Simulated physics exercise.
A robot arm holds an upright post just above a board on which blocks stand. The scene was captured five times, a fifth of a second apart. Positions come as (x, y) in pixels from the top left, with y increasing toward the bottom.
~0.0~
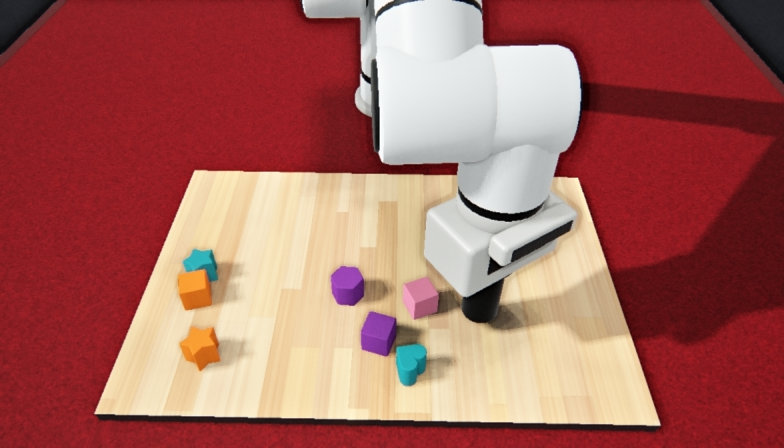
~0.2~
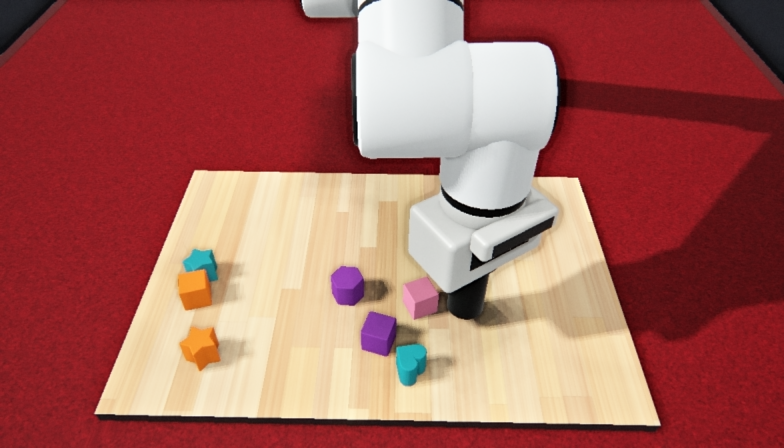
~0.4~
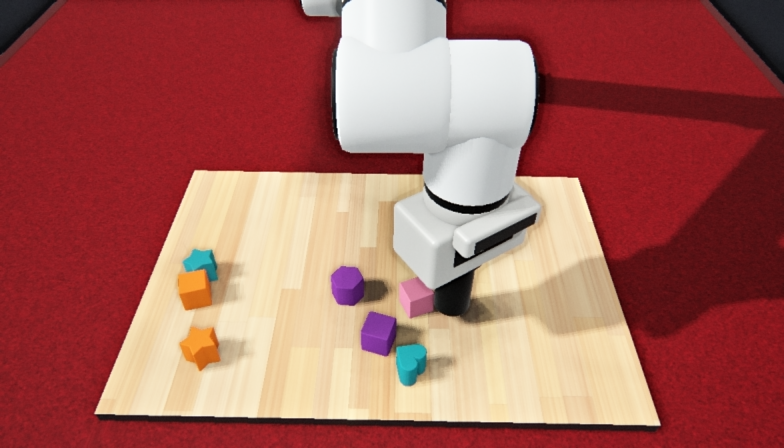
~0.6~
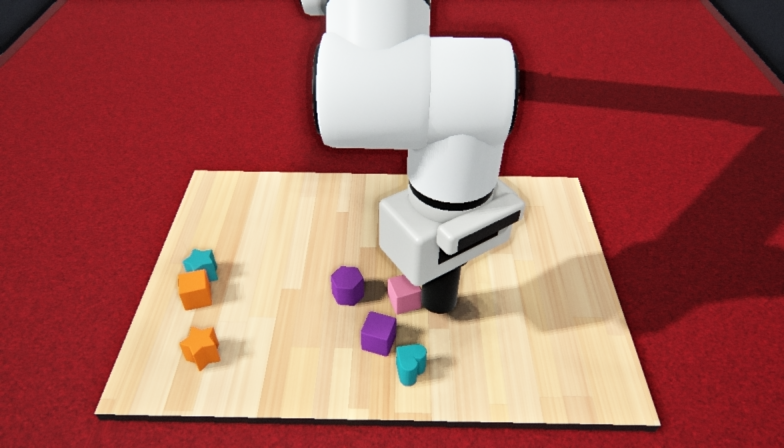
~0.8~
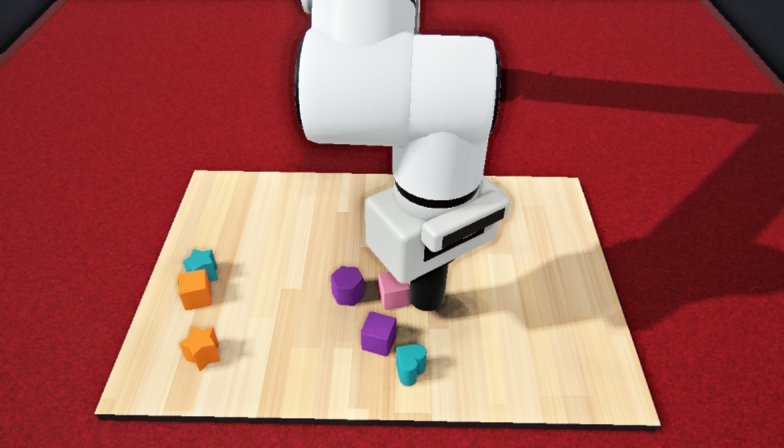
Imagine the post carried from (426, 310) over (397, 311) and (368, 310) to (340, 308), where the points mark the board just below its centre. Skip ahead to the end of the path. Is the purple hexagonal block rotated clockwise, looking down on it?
Going by the path, no.
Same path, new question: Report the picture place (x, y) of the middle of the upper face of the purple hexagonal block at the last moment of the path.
That would be at about pixel (329, 267).
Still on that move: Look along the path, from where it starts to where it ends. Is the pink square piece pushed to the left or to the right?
Side: Right.
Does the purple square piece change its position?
No, that is not how it ends up.
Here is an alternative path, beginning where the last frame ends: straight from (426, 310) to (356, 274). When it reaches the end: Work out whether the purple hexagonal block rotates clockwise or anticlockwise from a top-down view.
Looking from above, the answer is counterclockwise.
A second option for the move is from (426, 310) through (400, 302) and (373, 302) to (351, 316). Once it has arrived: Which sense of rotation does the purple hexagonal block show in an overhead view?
It swings round anticlockwise.
The first path, step by step. One third of the way, post (397, 299); purple hexagonal block (343, 275); pink square piece (376, 275), turned 50° clockwise.
Two thirds of the way, post (367, 297); purple hexagonal block (336, 271), turned 45° anticlockwise; pink square piece (364, 269), turned 95° clockwise.
At the end, post (339, 295); purple hexagonal block (329, 267), turned 20° anticlockwise; purple square piece still; pink square piece (363, 267), turned 100° clockwise.
